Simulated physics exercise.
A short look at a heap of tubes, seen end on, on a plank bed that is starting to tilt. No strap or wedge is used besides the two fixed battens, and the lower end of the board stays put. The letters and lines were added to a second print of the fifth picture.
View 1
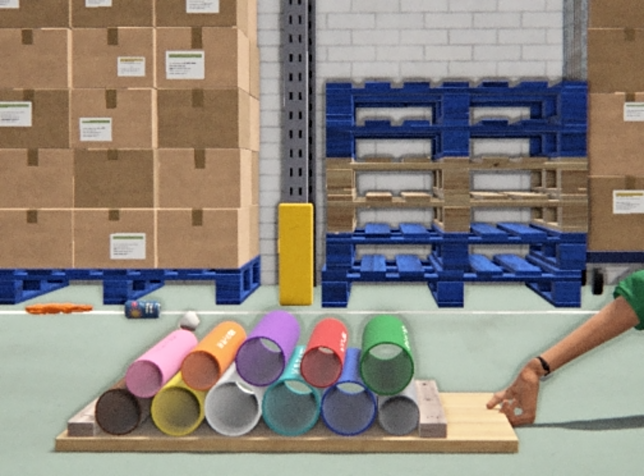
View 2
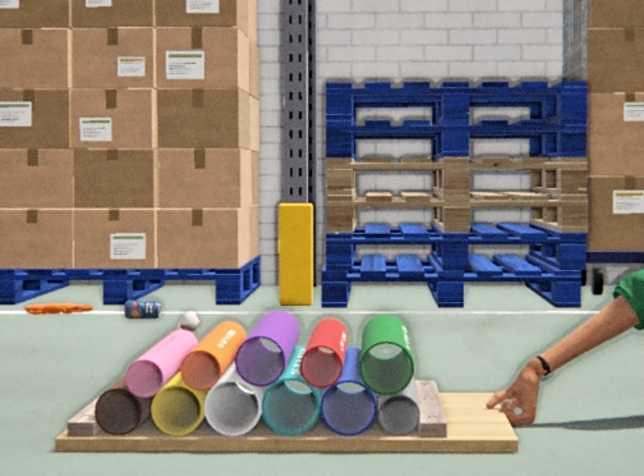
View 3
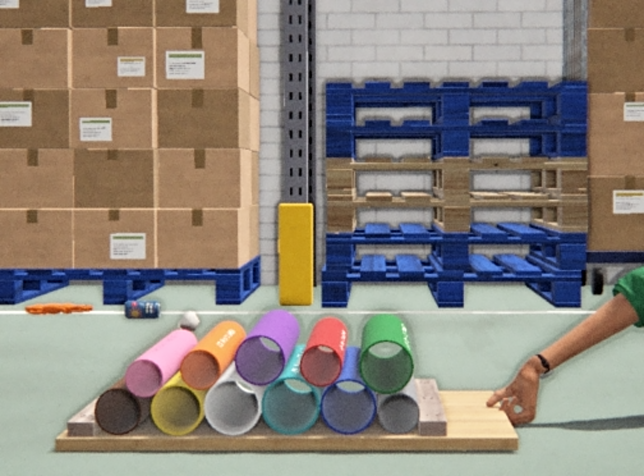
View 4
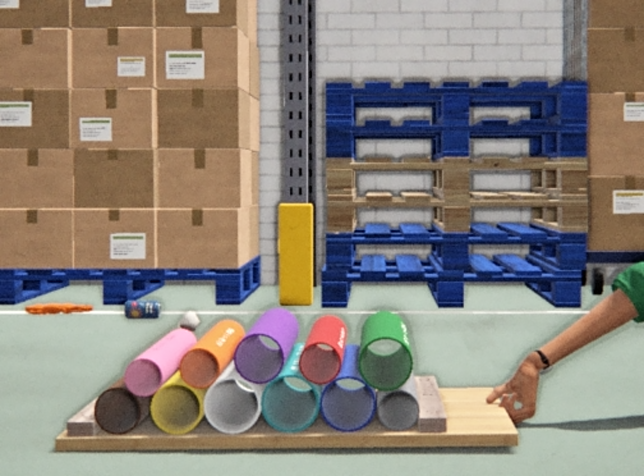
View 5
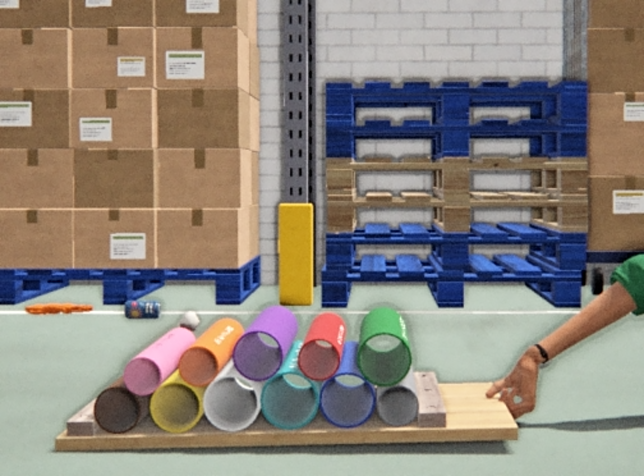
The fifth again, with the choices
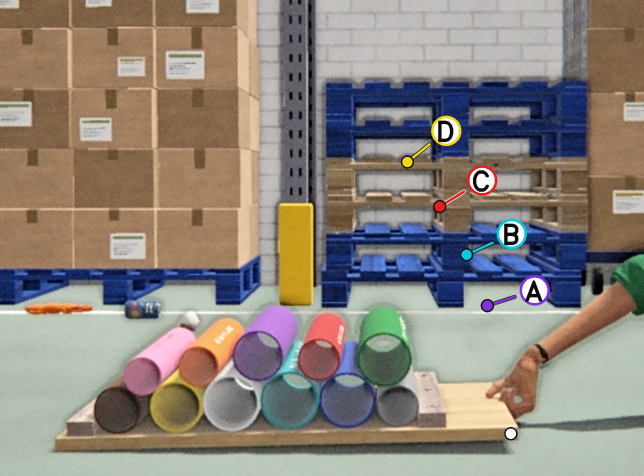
The footage shows a stack of coloured tubes resting in two rows on a wooden board in a warehouse, while a hand at the right grips the board's end and raises it very slightly, the tubes staying nearly still.
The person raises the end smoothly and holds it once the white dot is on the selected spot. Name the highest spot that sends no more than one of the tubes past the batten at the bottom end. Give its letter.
At most to B.
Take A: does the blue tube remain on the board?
Yes.
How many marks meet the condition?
The number is two.
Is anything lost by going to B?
At B: No.
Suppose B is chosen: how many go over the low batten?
At B the number is none.
On the marked copy, A at (487, 305); B at (466, 255); C at (440, 207); D at (407, 162); the white dot at (511, 434).
With B. Early on, board at 16°.
Further on, board at 25°.
At the end, board at 25°, none over the low batten.
As for the rest, A none over the low batten; C three over the low batten (pink, orange, purple); D eleven over the low batten.
